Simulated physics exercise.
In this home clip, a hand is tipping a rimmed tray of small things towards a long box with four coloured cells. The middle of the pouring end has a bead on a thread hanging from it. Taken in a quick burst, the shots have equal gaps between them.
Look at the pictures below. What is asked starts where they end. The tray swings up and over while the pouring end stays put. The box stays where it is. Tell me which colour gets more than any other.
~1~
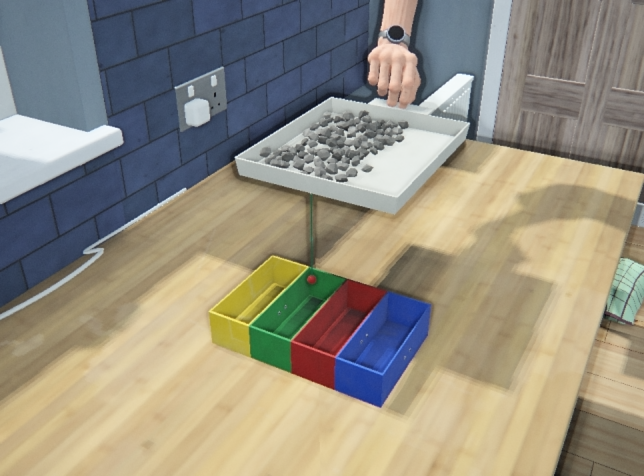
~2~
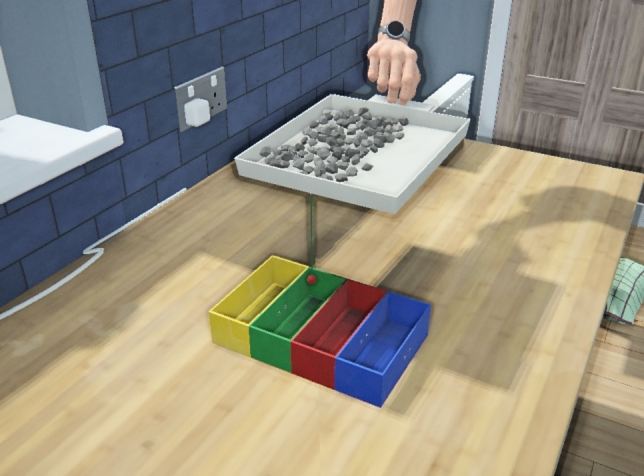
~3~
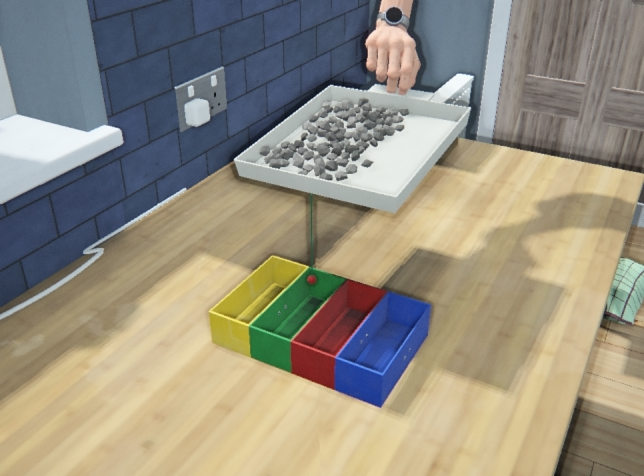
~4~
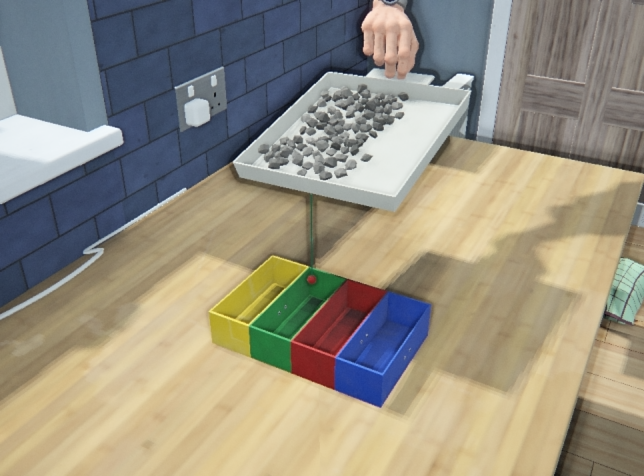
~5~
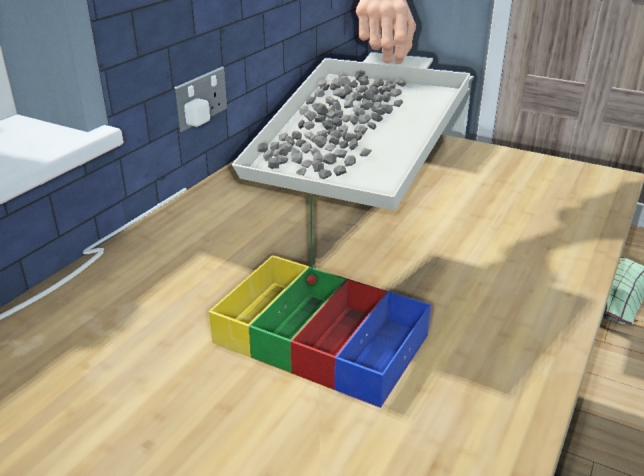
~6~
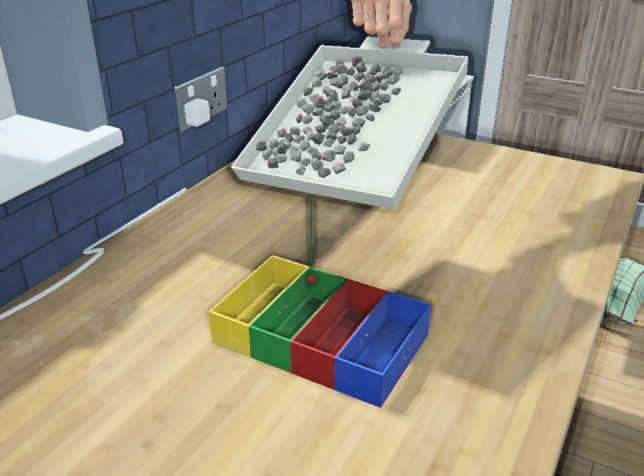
The yellow one gets the most.
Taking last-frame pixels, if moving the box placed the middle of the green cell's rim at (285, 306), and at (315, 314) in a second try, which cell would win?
First: The yellow one. Second: Yellow.
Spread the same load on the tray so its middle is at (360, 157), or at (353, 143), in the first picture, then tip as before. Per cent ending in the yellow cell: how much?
Around 30 percent the first time, around 30 percent the second.
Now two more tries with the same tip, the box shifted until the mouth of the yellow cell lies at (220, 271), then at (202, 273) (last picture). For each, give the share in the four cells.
Some 90 percent, followed by some 90 percent.
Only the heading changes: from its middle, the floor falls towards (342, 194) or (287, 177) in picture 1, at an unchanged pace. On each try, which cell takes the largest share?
Try 1 - the cell in red / try 2 - the yellow cell.
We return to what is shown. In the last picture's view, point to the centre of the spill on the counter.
Near (193, 331).
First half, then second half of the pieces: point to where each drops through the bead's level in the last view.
The opening part goes through (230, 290); what follows goes through (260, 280).
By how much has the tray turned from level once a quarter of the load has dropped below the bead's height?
About 90 degrees.
Soon after the last picture, tray tipped steeply; nearly all on the tray; a small part falling or outside the box.
A little later, tray tipped past a quarter turn; about a third on the tray; about a quarter in the yellow cell; a small part in the green cell; a stray few in the red cell; about half falling or outside the box.
Later still, tray tipped past a quarter turn; about a third in the yellow cell; about a quarter in the green cell; a stray few in the red cell; about half falling or outside the box.
At rest, tray tipped past a quarter turn; about a third in the yellow cell; about a quarter in the green cell; a stray few in the red cell; none in the blue cell; about half outside the box.
